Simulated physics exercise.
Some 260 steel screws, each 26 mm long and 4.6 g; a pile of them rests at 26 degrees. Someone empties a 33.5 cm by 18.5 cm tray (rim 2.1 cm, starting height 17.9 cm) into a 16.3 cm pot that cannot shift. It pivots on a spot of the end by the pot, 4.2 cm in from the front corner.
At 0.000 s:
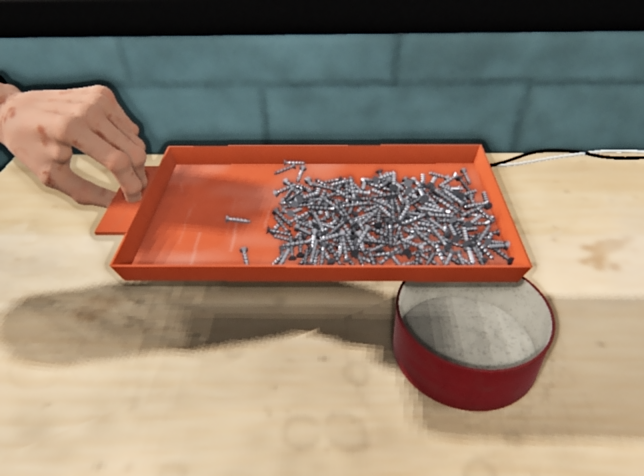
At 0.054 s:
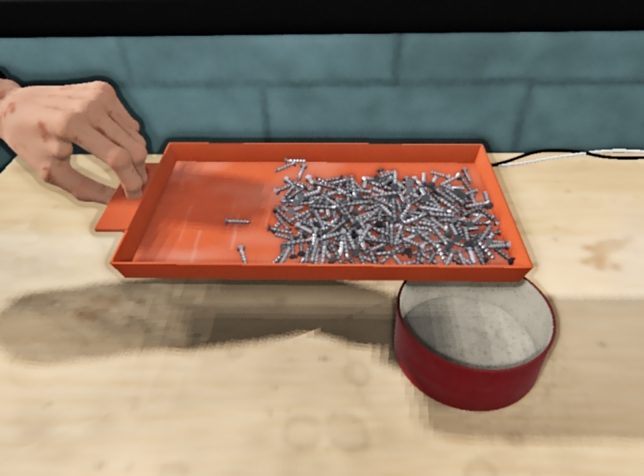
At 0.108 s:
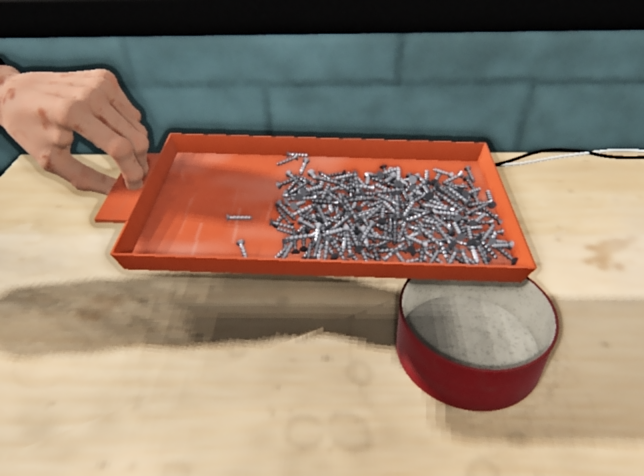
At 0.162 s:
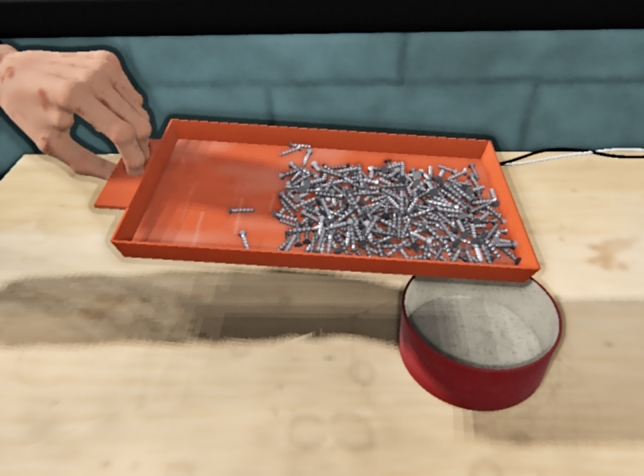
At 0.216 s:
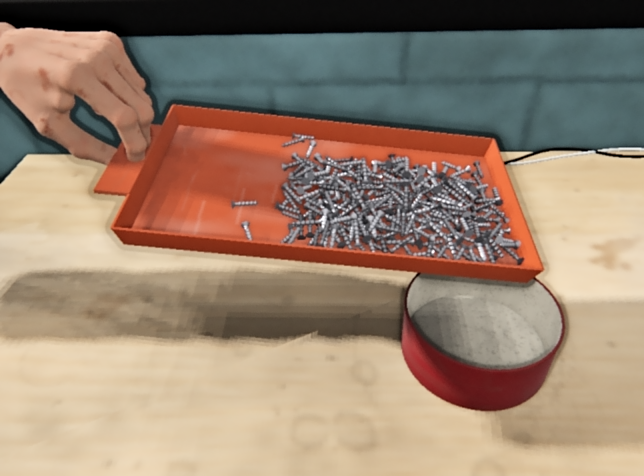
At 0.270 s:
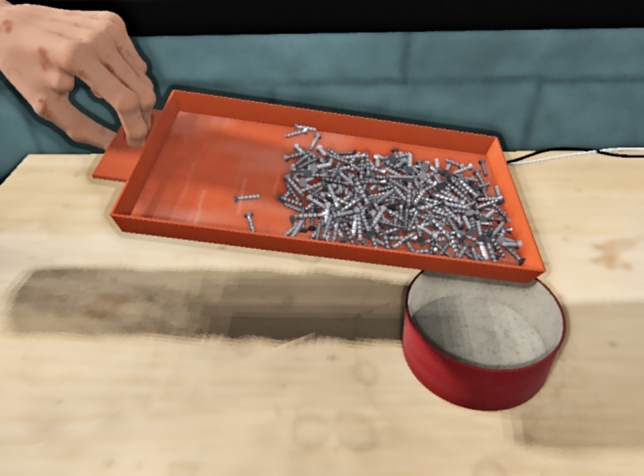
On a wooden surface, a hand slightly raises the left end of an orange tray of screws.
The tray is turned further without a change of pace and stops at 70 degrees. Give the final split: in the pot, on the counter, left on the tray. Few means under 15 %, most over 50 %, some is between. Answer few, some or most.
Pot some, counter some, tray some.
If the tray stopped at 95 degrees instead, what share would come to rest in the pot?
In that case some 40 per cent.
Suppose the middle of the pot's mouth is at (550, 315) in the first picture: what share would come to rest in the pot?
Some 55 per cent.
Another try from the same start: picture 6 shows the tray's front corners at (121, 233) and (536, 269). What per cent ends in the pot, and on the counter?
Pot 10, counter 75.
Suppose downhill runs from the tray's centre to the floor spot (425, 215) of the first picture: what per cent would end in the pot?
About 40 per cent.
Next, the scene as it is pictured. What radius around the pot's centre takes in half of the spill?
Roughly 14 cm.
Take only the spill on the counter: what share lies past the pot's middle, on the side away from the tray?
About 90 per cent.
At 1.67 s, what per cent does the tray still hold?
Some 55 per cent of the load.
After 0.83 s, tilt 38 degrees; the tray holds 100 %, the pot 0 %.
After 1.21 s, tilt 57 degrees; the tray holds 100 %, the pot 0 %.
After 1.67 s, tilt 70 degrees; the tray holds 55 %, the pot 15 %.
In the end, at 3.0 s, pot 35 %, counter 40 %, tray 25 %.
